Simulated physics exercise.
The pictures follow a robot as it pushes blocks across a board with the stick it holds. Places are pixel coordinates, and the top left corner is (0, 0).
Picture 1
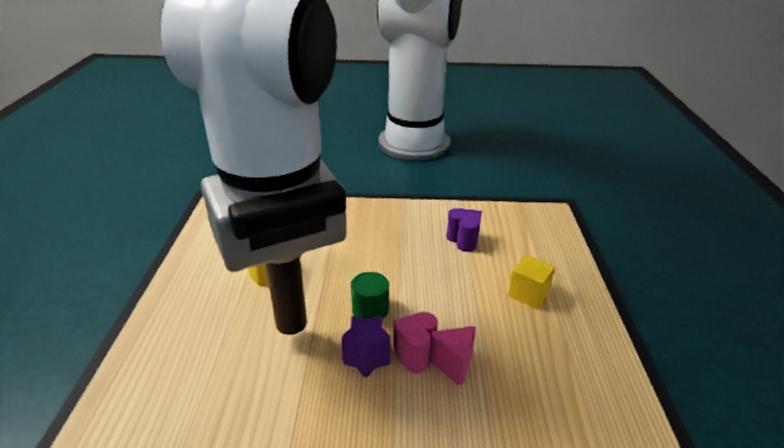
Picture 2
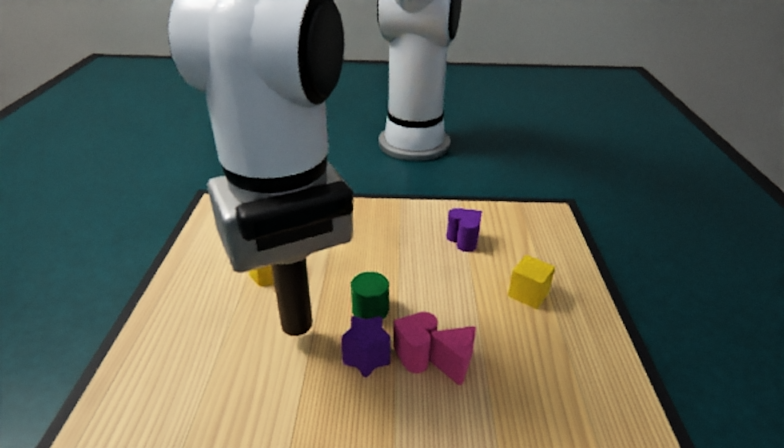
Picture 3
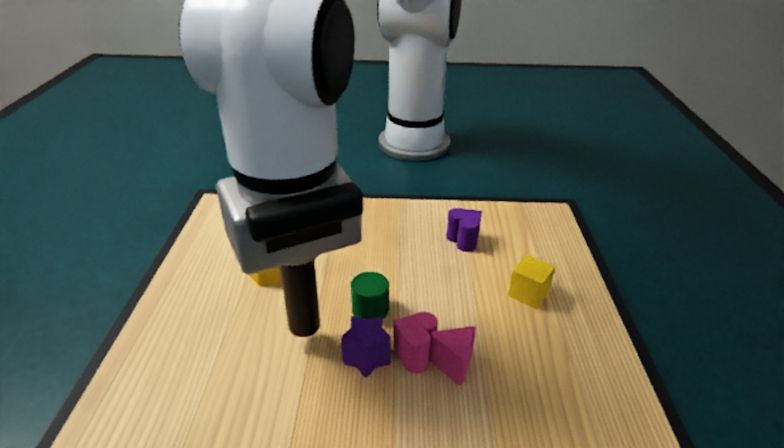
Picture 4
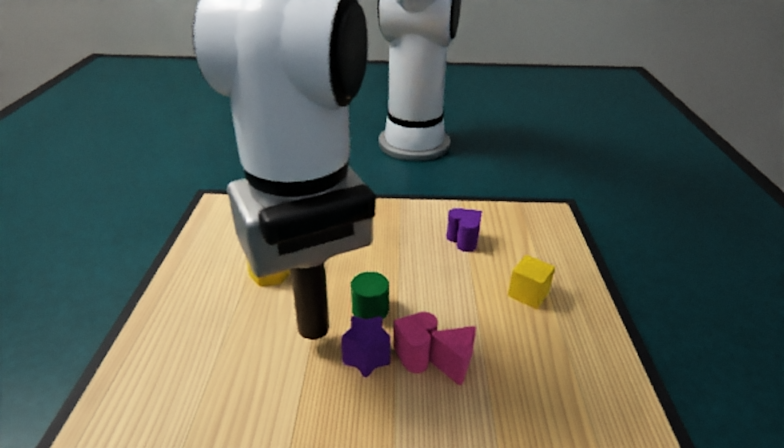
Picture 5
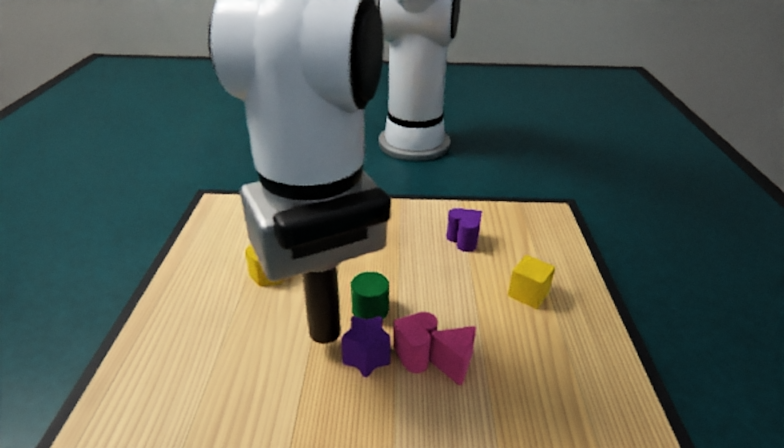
A white robot arm holding a dark stick slides slowly to the right over a pale wooden board on a dark green table, seen from a fixed raised view facing a second white arm behind. A purple star-shaped block, green cylinder, pink heart and pink triangle cluster near the centre, with yellow blocks either side and a purple block behind. The stick nears the star, while the blocks stay still.
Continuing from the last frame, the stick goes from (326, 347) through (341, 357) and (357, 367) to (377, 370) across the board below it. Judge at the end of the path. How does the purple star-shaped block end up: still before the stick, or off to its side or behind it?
It stays on the stick's front.
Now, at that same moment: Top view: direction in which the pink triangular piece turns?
From above, it looks like the pink triangular piece goes clockwise.
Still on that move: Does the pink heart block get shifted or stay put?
That block is shifted.
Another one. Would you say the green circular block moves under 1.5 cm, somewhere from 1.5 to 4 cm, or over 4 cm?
That one ends up within 1.5 cm of where it is now.
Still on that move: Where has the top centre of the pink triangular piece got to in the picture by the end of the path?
The middle of its top is at (477, 336).
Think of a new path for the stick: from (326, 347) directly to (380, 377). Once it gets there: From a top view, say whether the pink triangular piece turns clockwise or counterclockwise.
Direction: Clockwise.
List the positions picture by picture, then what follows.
The first picture shows stick's lower end (292, 324); purple star-shaped block (366, 330); green circular block (370, 283); pink heart block (417, 327); pink triangular piece (457, 338).
The second picture shows stick (297, 325); blocks still.
The third picture shows stick (305, 326); blocks still.
The fourth picture shows stick (314, 328); blocks still.
The fifth picture shows stick (325, 332); purple star-shaped block (366, 330); green circular block (370, 283); pink heart block (417, 327); pink triangular piece (457, 338).
The first path, step by step. Halfway along, stick (348, 347); purple star-shaped block (382, 337), turned 15° anticlockwise.
At the end, stick (377, 354); purple star-shaped block (413, 341), turned 25° anticlockwise; green circular block still; pink heart block (443, 323), turned 25° anticlockwise; pink triangular piece (477, 336), turned 40° clockwise.
